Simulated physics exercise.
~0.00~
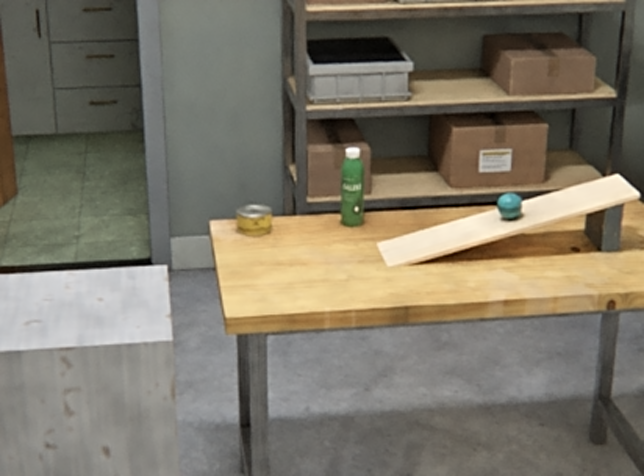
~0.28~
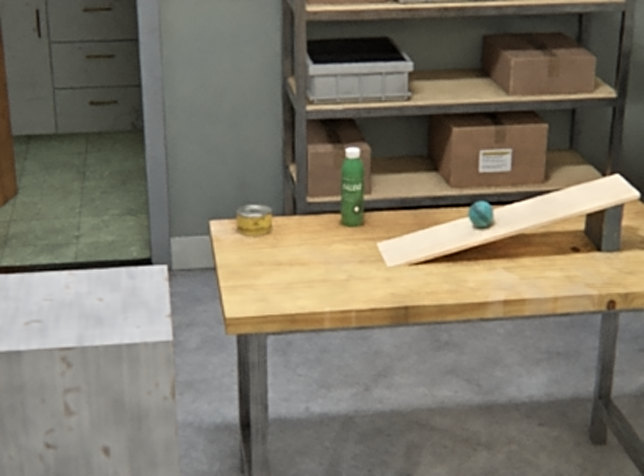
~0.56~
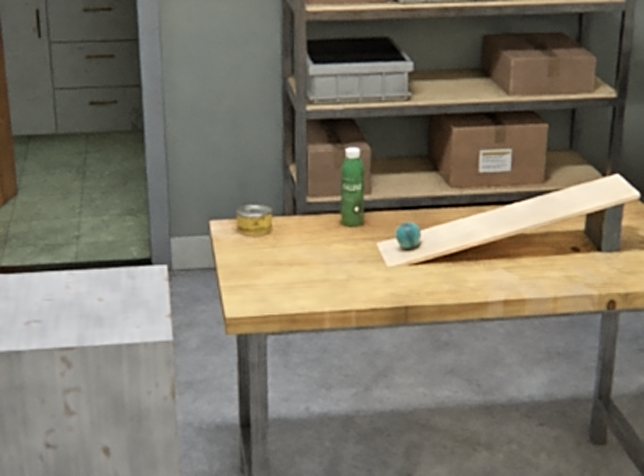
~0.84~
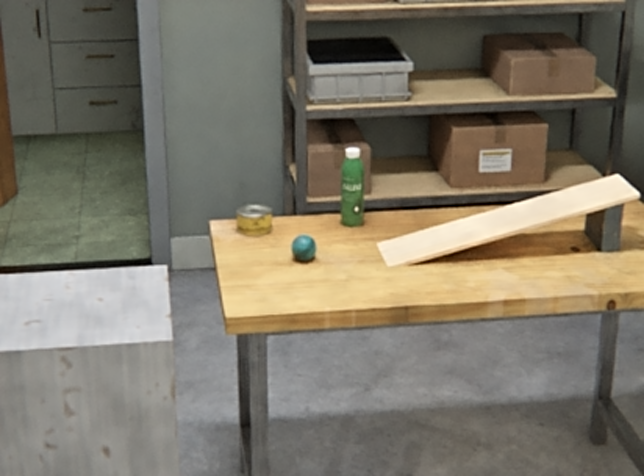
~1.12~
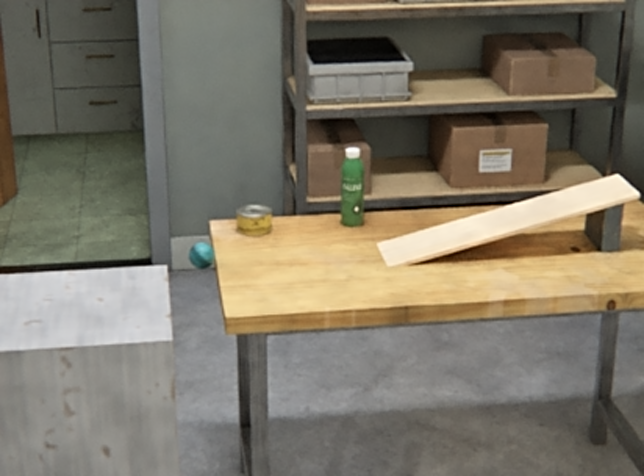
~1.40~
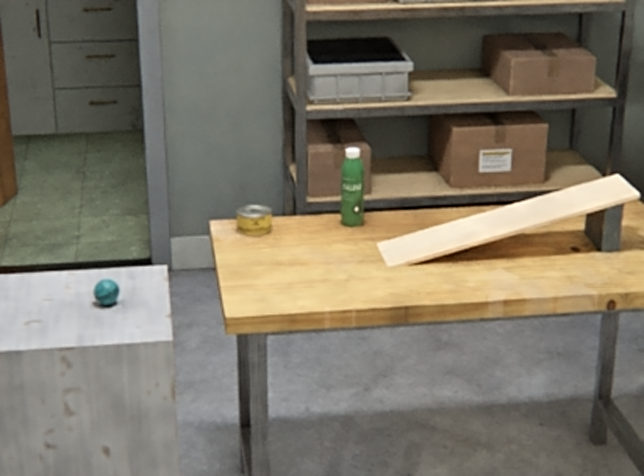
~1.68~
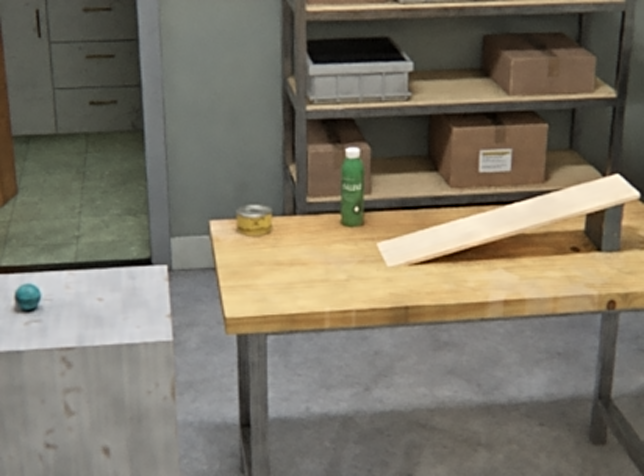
A turquoise ball rolls down a pale wooden ramp propped on a wooden-topped table, seen from slightly above in a workshop-like room. A green bottle with a white cap and a small yellow tub stand toward the back of the tabletop, with shelves of cardboard boxes behind and an open doorway at left. The ball leaves the ramp's low end and rolls left across the table, passing in front of the bottle and tub. It goes off the left edge and crosses the gap. It reaches the lower grey top and continues left along it, ending near the left side of the view, while the bottle and tub stay put.
